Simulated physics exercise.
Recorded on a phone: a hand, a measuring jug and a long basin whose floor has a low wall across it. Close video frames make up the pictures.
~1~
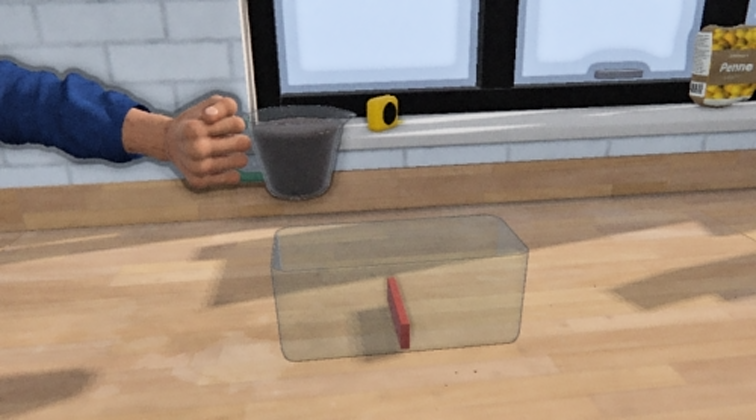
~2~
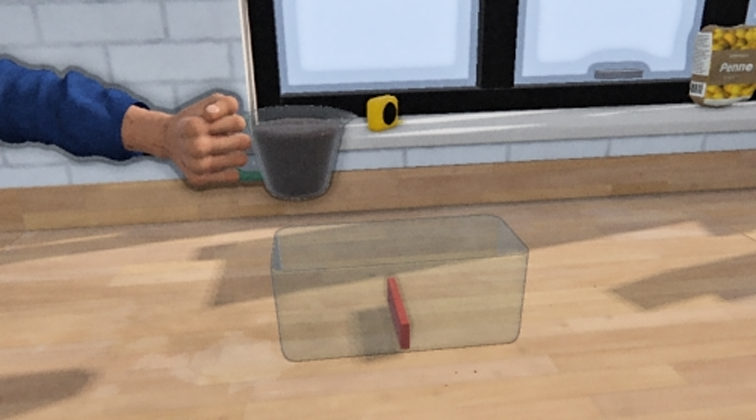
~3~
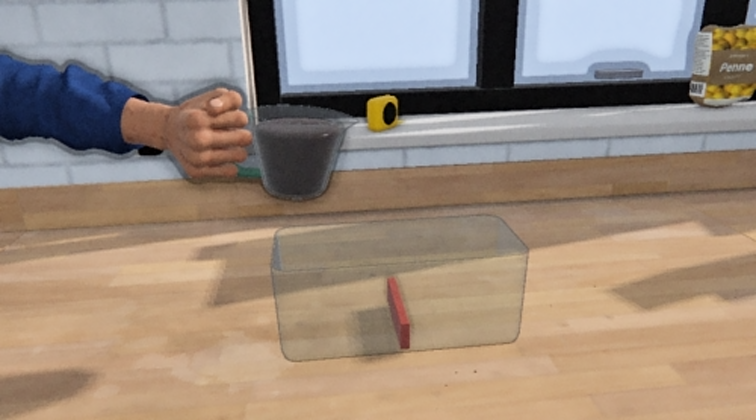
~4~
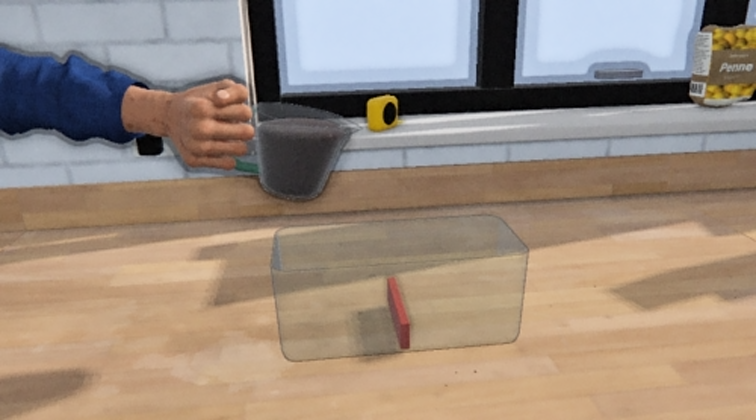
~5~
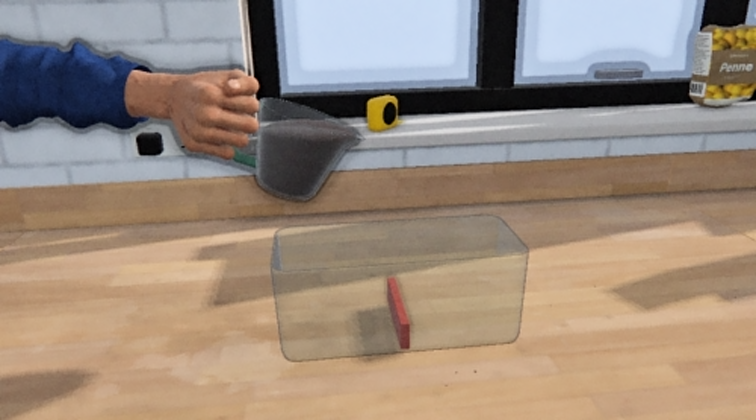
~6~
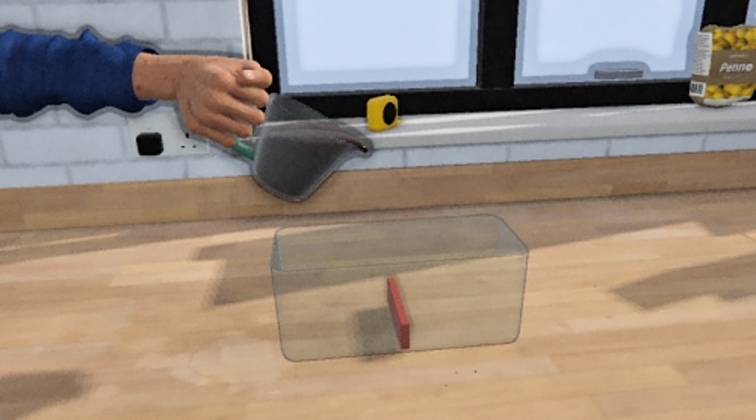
A hand tilting a measuring jug of dark coffee rightward, the liquid reaching its lip above a clear basin with a red wall.
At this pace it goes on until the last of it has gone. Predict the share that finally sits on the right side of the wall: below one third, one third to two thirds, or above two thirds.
Right-side share: One third to two thirds.
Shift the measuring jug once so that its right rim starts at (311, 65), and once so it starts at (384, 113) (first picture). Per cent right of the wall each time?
It comes to about 10 %, followed by about 85 %.
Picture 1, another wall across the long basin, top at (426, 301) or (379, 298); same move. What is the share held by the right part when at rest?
Try 1: Some 10 %; try 2: 80 %.
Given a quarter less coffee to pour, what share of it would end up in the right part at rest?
Roughly 25 %.
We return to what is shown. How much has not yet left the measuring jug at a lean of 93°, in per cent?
About 35 per cent.
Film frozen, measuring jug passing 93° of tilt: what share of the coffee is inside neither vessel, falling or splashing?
Roughly 25 %.
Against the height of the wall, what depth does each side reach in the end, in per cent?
Left about 30, right about 30.
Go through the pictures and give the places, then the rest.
In the first picture, it leans 0°; its right rim is at (356, 114); the coffee meets the walls at (251, 128) and (339, 124); the long basin's rim runs from (274, 250) to (513, 234); the wall's top is at (398, 300).
In the second picture, it leans 1°; its right rim is at (357, 115); the coffee meets the walls at (251, 127) and (340, 125).
In the third picture, it leans 6°; its right rim is at (360, 120); the coffee meets the walls at (255, 125) and (341, 126).
In the fourth picture, it leans 12°; its right rim is at (363, 127); the coffee meets the walls at (258, 125) and (346, 129).
In the fifth picture, it leans 22°; its right rim is at (366, 138); the coffee meets the walls at (261, 129) and (351, 131).
In the sixth picture, it leans 32°; its right rim is at (367, 151); the coffee meets the walls at (262, 135) and (357, 140); 3 per cent is over the edge.
A moment on, the measuring jug is tipped on its side and 34 per cent is still to pour, 11 is left of the wall and 29 right of it.
Next, the measuring jug is tipped right over and 2 per cent is still to pour, 49 is left of the wall and 44 right of it.
Then the measuring jug is tipped right over and 0 per cent is still to pour, 53 is left of the wall and 45 right of it.
Later the measuring jug is tipped right over and 0 per cent is still to pour, 53 is left of the wall and 45 right of it.
At rest 53 per cent lies left of the wall, 45 right of it and 1 outside.
